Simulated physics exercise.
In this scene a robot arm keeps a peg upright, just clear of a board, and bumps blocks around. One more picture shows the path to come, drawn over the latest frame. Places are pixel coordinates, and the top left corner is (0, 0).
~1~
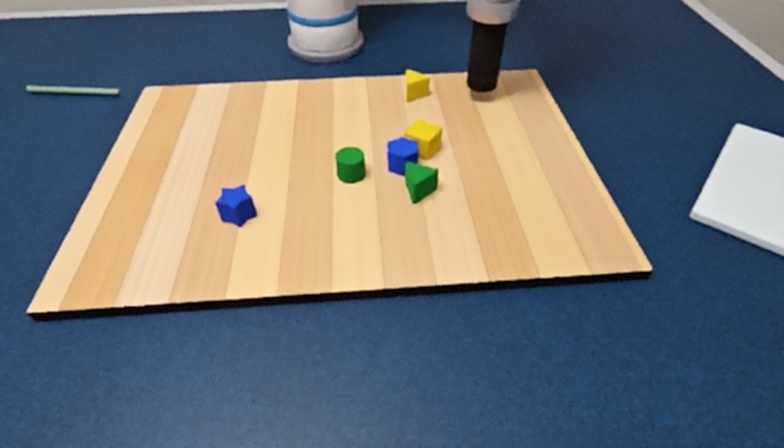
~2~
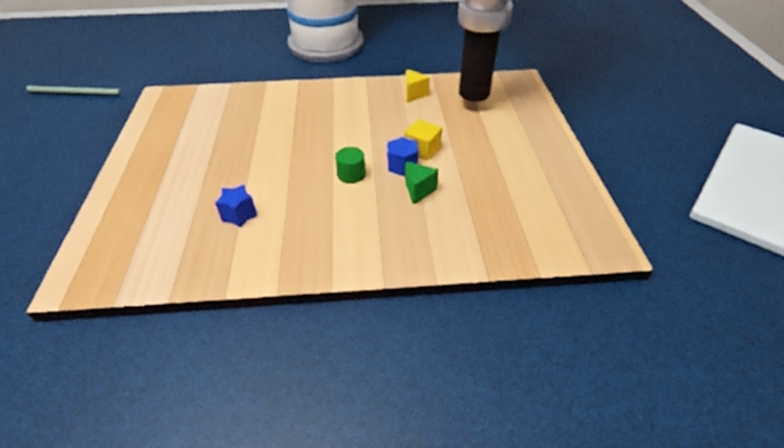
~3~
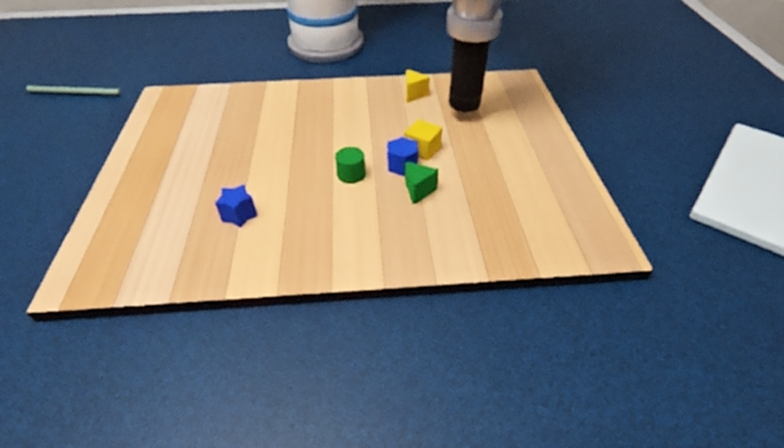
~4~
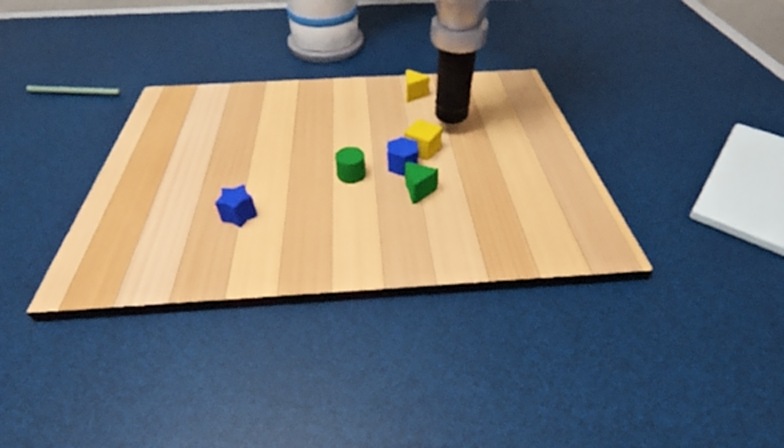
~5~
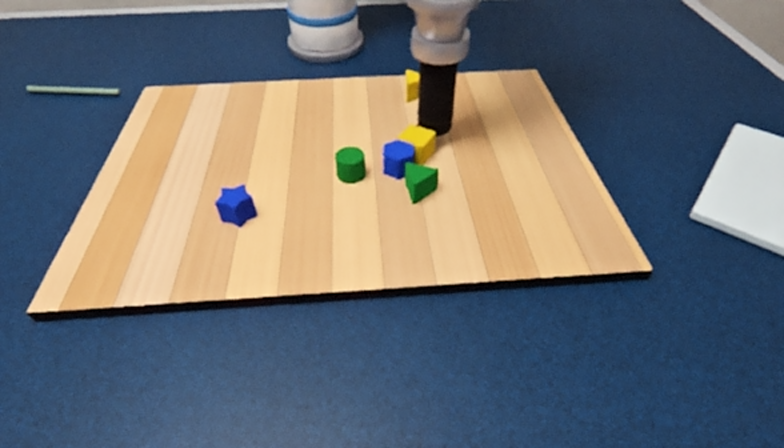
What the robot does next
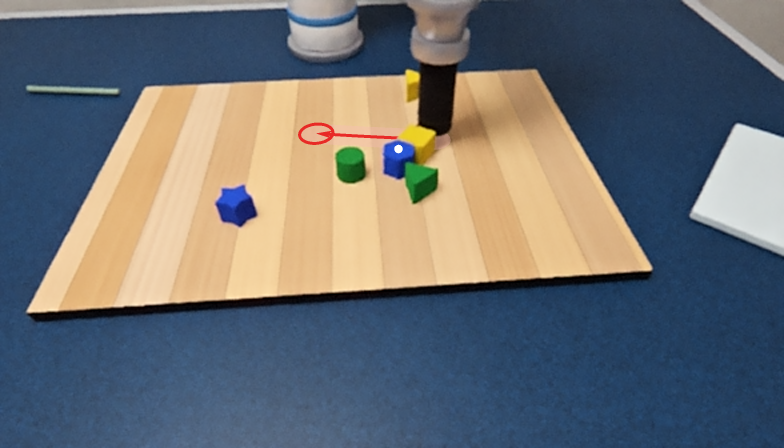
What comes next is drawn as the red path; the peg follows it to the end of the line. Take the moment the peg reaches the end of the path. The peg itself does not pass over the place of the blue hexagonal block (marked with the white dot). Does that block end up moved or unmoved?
It's moved.
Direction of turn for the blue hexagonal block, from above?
From above, it turns counterclockwise.
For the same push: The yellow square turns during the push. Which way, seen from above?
In a top view, it turns counterclockwise.
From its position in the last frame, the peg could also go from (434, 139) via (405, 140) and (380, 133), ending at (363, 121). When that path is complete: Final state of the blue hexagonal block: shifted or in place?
It travels a centimetre or more.
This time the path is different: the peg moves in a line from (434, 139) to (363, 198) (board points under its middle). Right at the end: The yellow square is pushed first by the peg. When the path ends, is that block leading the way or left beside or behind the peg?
The peg keeps it before itself.
Drawn move, in a line from (434, 139) to (316, 134); the dot is on the blue hexagonal block.
On the path given first. One third of the way, peg (392, 126); blue hexagonal block (392, 156), turned 20° anticlockwise; yellow square (400, 137), turned 25° anticlockwise.
Two thirds of the way, peg (352, 124); blue hexagonal block (392, 156), turned 25° anticlockwise; yellow square (400, 137), turned 25° anticlockwise.
At the end, peg (315, 122); green round block still; blue hexagonal block (392, 156), turned 25° anticlockwise; yellow square (400, 137), turned 25° anticlockwise.
